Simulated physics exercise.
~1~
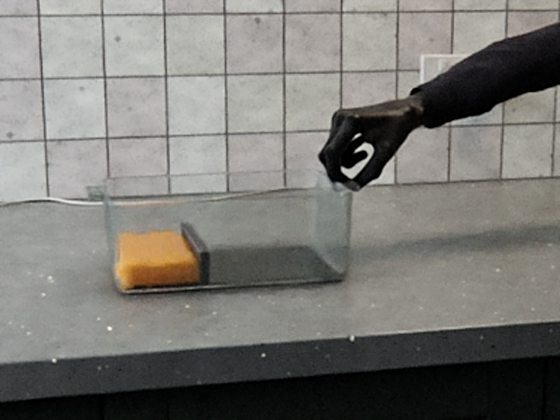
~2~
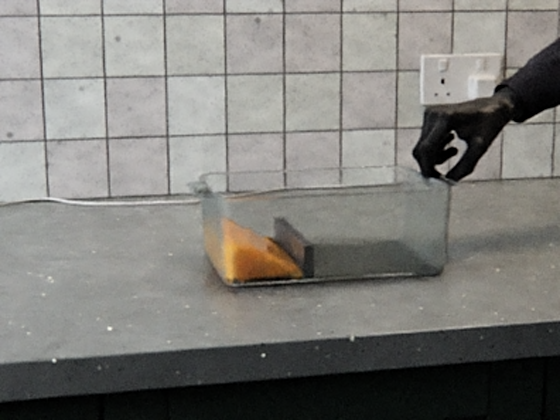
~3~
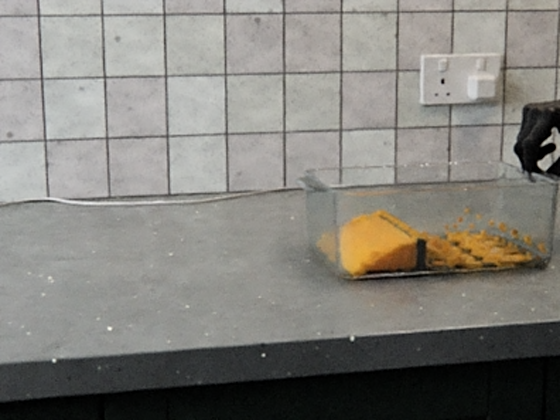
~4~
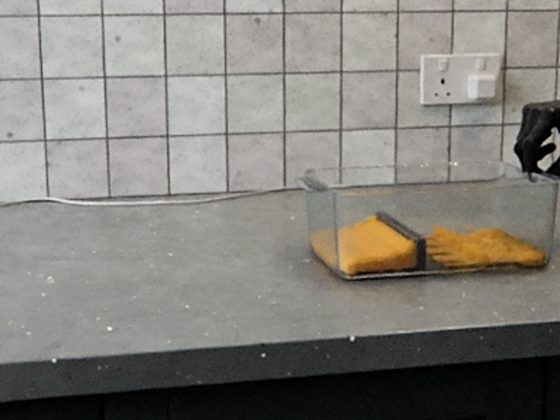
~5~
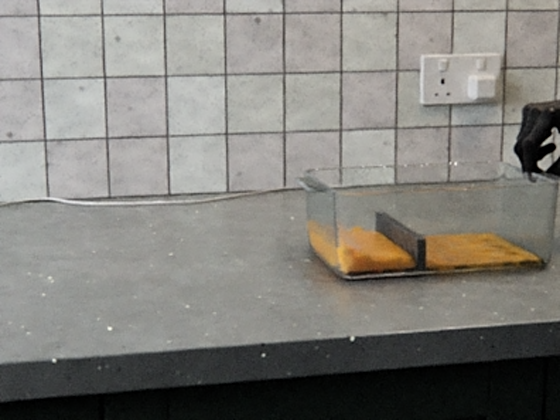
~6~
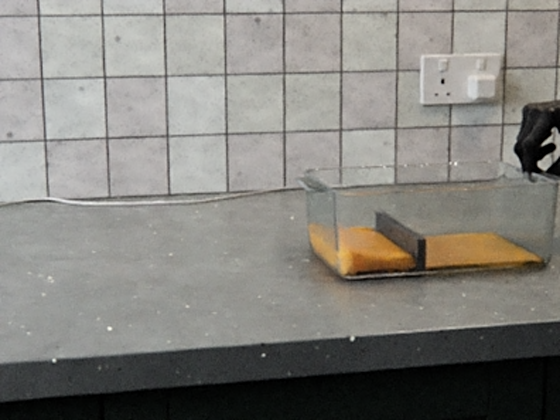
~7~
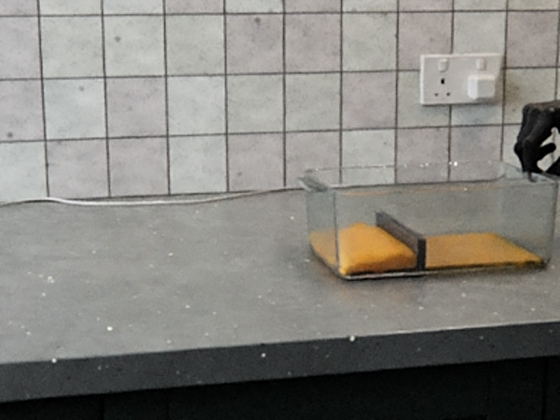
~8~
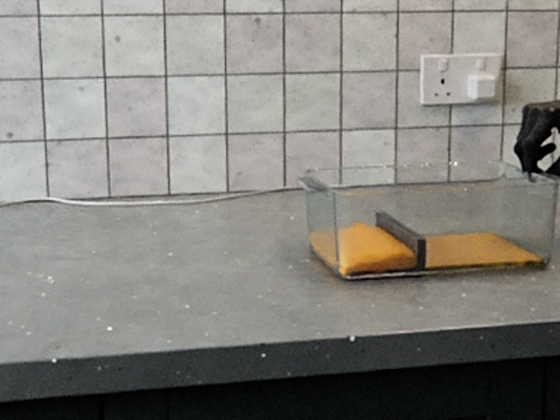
A black-gloved hand pulls a glass tub right, and orange juice sloshes over its divider and settles.
